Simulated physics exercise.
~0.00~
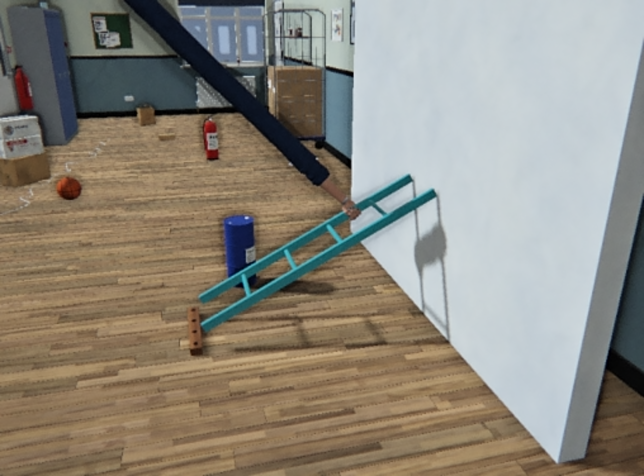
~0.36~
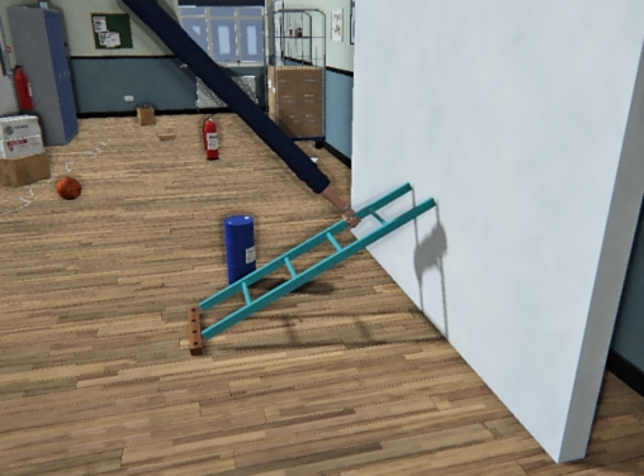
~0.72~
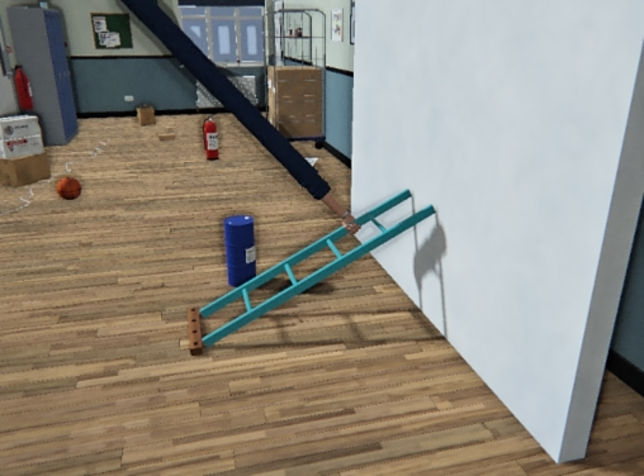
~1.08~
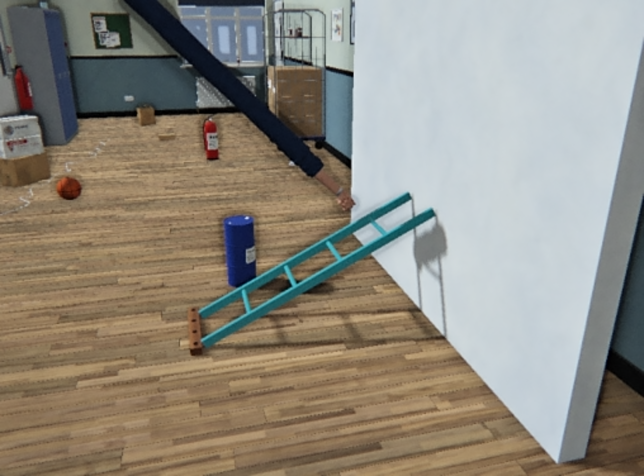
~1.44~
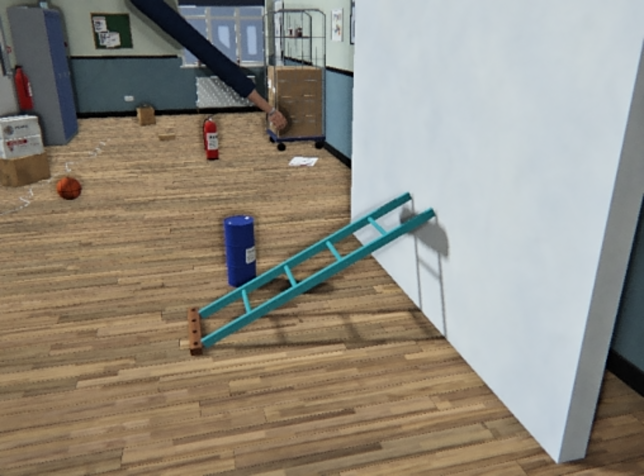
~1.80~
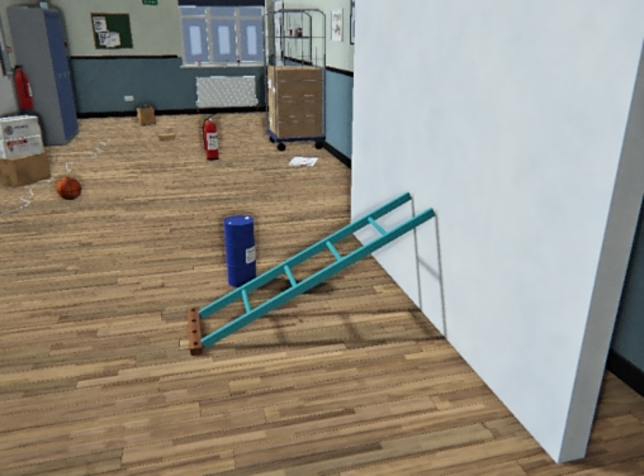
Turquoise gate being lowered by hand against a white wall, its foot at a floor batten, staying propped after the hand withdraws.
